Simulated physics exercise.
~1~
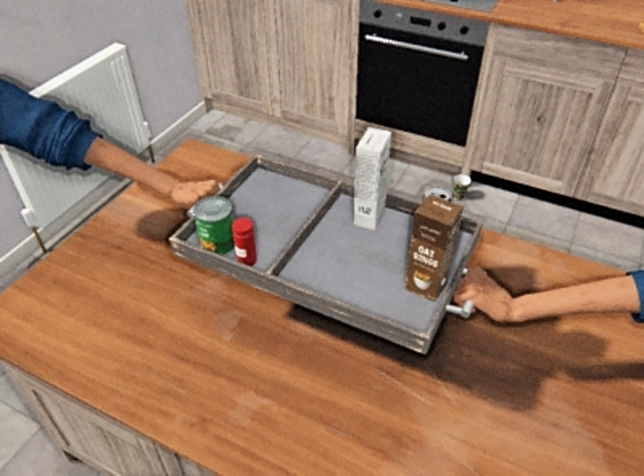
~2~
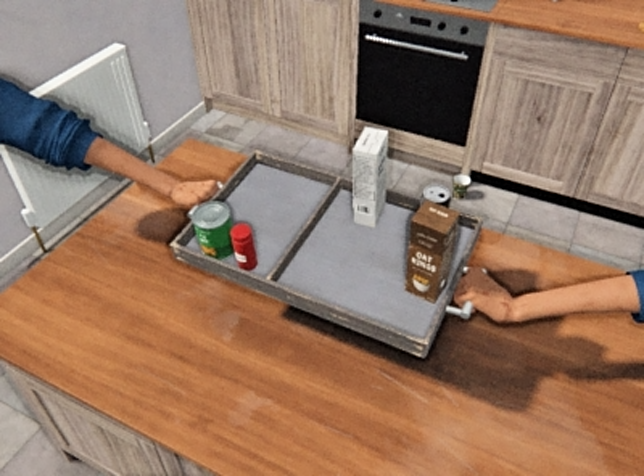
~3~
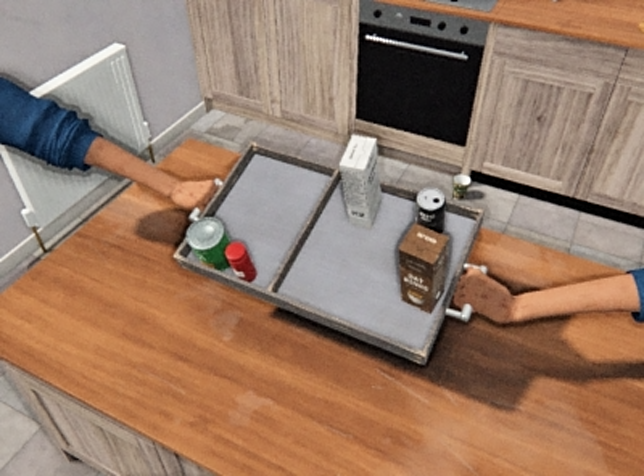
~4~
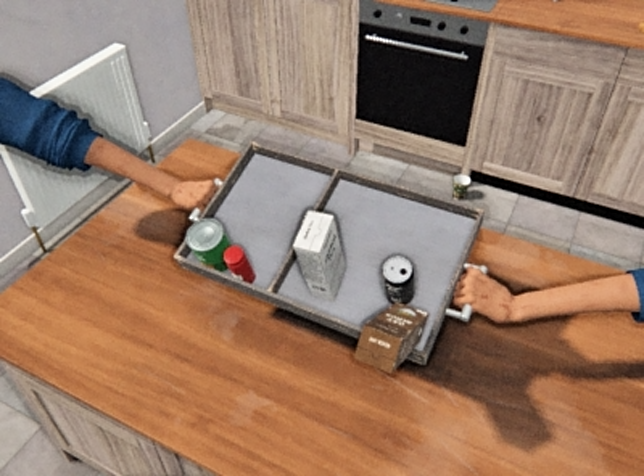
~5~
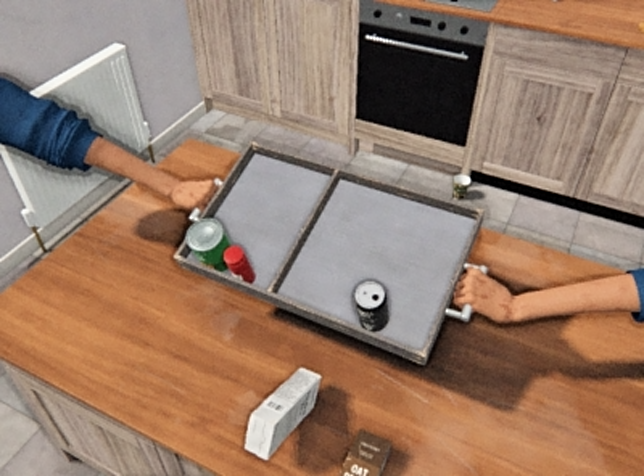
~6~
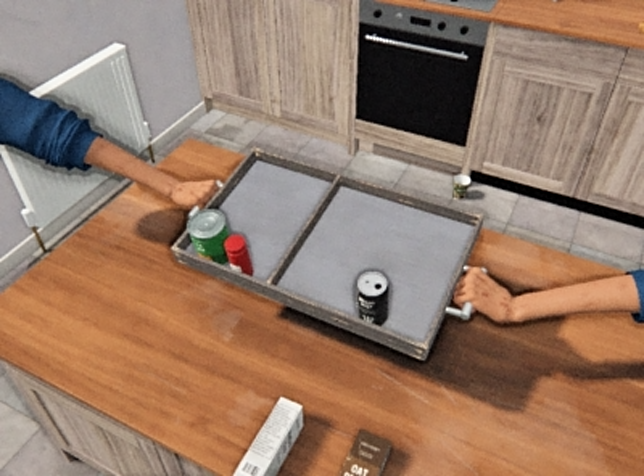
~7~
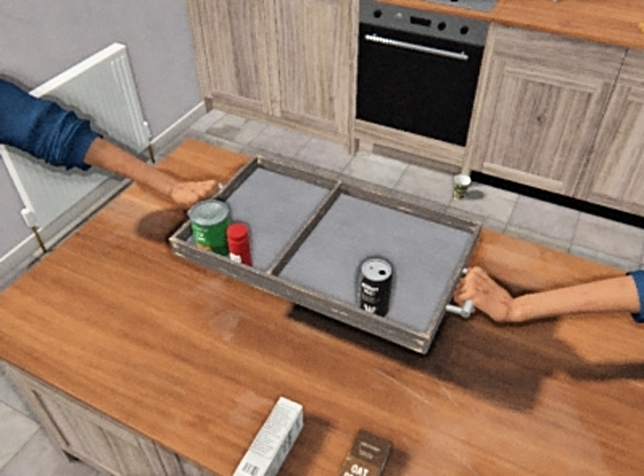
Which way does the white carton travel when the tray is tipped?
It moves down the view, sliding toward the viewer and over the near rim of the tray onto the worktop.
